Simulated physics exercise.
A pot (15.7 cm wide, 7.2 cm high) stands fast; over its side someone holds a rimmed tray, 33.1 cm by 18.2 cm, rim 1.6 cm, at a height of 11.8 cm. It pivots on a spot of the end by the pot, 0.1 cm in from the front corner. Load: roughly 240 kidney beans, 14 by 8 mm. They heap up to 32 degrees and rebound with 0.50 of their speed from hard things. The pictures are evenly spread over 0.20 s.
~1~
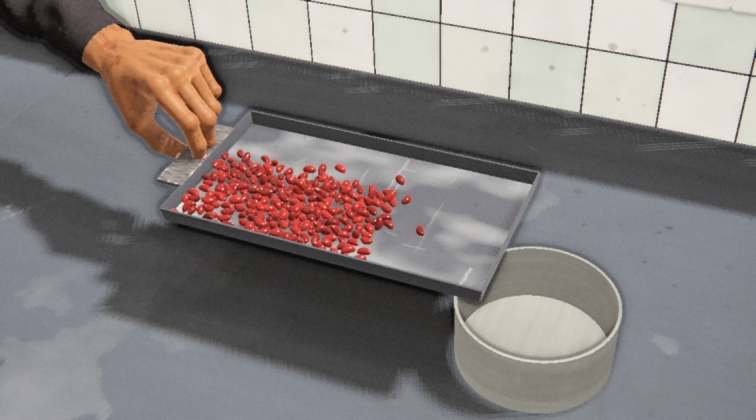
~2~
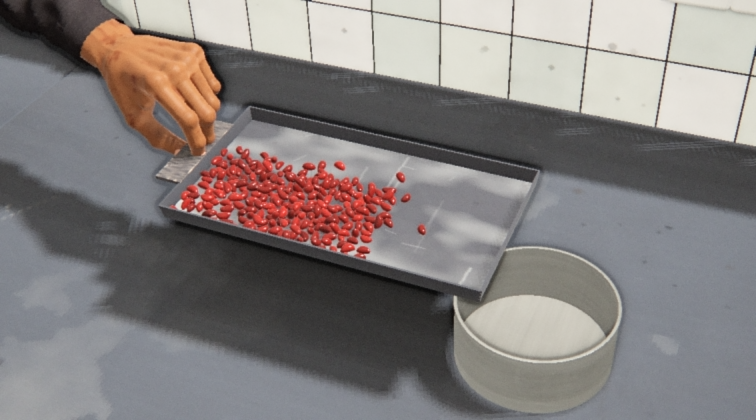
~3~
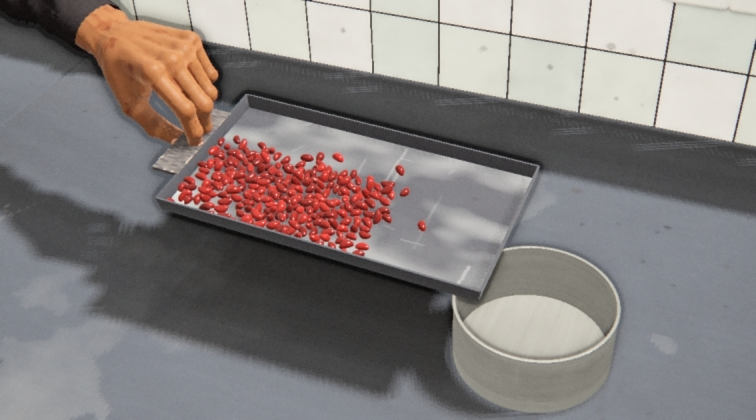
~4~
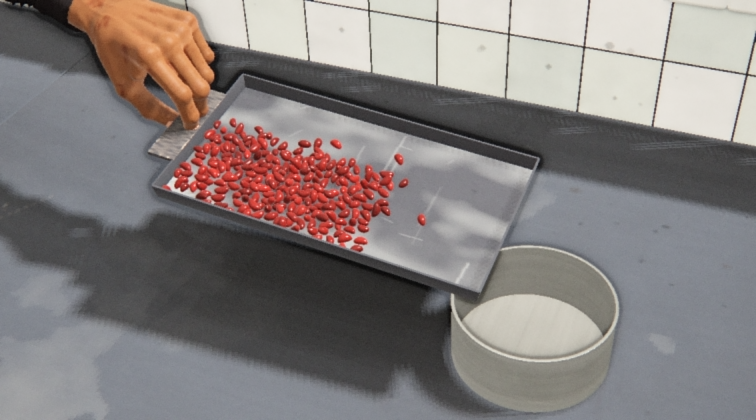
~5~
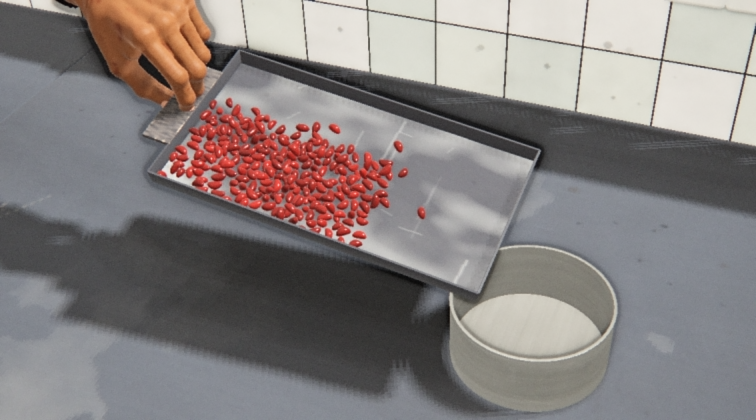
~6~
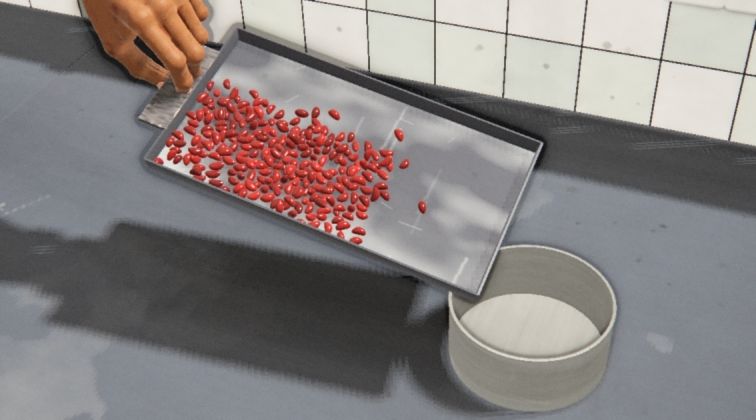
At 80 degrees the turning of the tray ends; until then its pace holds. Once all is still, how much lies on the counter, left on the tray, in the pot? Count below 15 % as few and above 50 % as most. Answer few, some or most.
On the counter: Most; left on the tray: Few; in the pot: Few.
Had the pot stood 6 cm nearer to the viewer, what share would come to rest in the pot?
In that case some 55 per cent.
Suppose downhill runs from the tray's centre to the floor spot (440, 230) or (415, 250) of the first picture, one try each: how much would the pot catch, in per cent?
About 70 and 20 per cent.
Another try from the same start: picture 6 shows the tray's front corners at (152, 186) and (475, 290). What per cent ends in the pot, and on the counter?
Pot 0, counter 95.
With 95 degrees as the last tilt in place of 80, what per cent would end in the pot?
It would be near 0 per cent.
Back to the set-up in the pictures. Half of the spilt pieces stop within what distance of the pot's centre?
Roughly 20 cm.
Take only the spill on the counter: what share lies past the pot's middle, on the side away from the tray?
Roughly 70 per cent.
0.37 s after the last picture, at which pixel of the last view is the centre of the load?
Near (356, 199).
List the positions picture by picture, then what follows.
The first frame shows tray tilt 0 degrees, front corners at (164, 207) and (480, 288); middle of the pieces at (294, 200); pot at (537, 301).
The second frame shows tray tilt 1 degrees, front corners at (163, 204) and (479, 288); middle of the pieces at (293, 198).
The third frame shows tray tilt 4 degrees, front corners at (160, 196) and (478, 289), lowest corner right front; middle of the pieces at (291, 191).
The fourth frame shows tray tilt 8 degrees, front corners at (156, 184) and (477, 289), lowest corner right front; middle of the pieces at (289, 179).
The fifth frame shows tray tilt 14 degrees, front corners at (151, 170) and (477, 290), lowest corner right front; middle of the pieces at (287, 166).
The sixth frame shows tray tilt 19 degrees, front corners at (148, 157) and (476, 291), lowest corner right front; middle of the pieces at (286, 155); pot at (532, 299).
Then, 0.22 s after the last picture, tilt 51 degrees; the tray holds 100 %, the pot 0 %.
Then, 0.37 s after the last picture, tilt 71 degrees; the tray holds 100 %, the pot 0 %.
Then, 0.64 s after the last picture, tilt 80 degrees; the tray holds 5 %, the pot 0 %.
In the end, counter 100 %, tray 0 %, pot 0 %.
